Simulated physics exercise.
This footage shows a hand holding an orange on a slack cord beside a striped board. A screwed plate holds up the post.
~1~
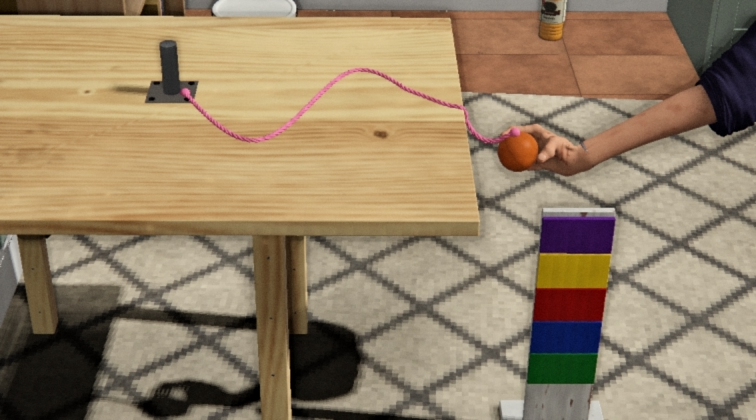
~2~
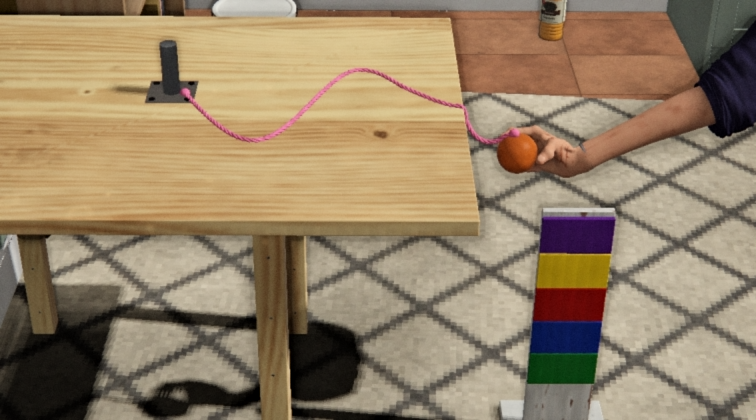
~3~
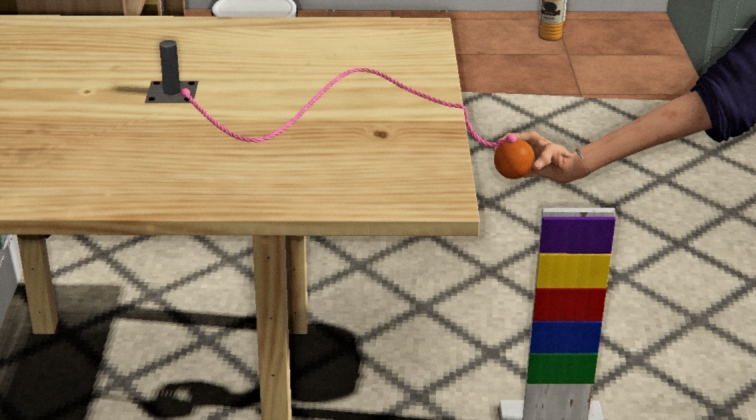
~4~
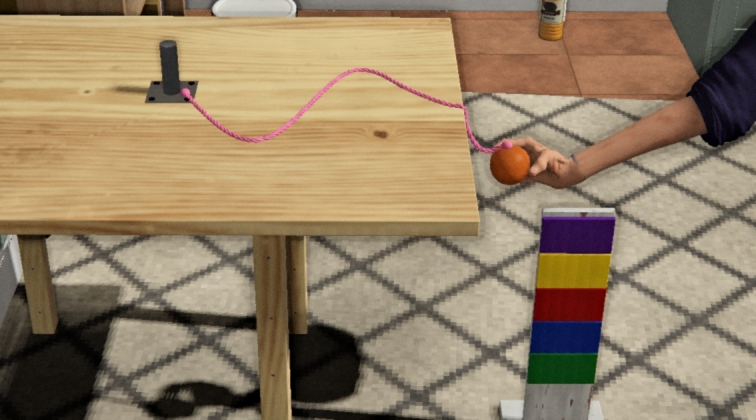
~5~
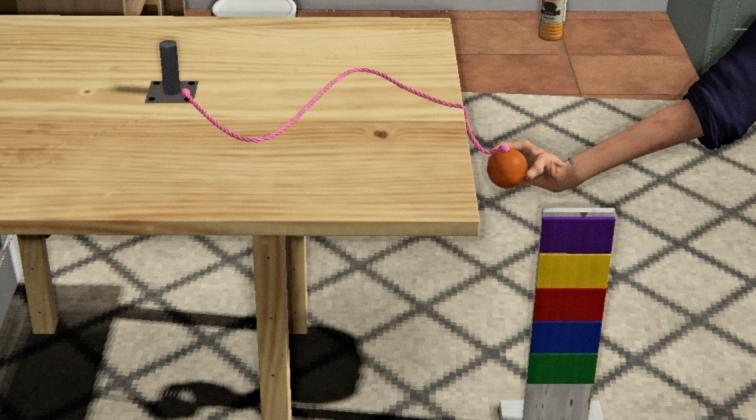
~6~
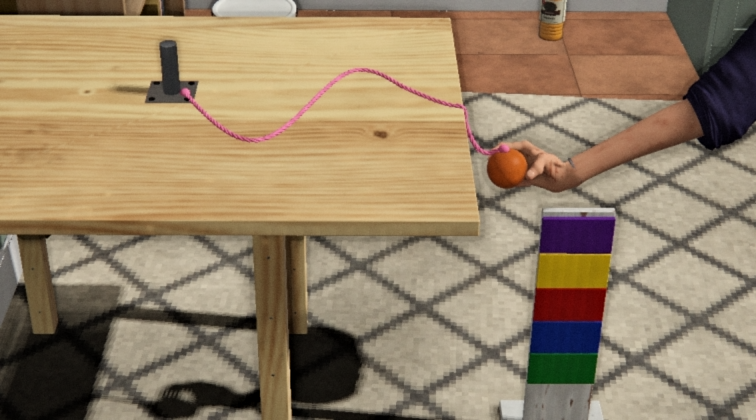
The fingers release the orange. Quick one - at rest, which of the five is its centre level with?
At blue.
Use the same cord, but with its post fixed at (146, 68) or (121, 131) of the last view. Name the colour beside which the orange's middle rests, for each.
Red; red.
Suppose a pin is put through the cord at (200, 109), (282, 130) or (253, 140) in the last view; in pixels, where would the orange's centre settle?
Try one gives (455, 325), try two (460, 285), and try three (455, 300).
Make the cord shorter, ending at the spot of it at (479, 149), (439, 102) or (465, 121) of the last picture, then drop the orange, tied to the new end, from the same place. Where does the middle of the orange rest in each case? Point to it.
Approximate pixels, cut by cut: (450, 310); (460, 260); (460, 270).
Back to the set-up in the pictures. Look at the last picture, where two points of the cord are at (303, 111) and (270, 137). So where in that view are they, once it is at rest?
About (387, 111), and the other about (327, 105).
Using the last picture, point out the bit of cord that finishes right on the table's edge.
Close to (339, 78).
Soon after, orange near (468, 311); level with red.
After that, orange near (443, 342); level with blue.
In the end, orange near (451, 340); level with blue. Its centre hangs level with the blue band.
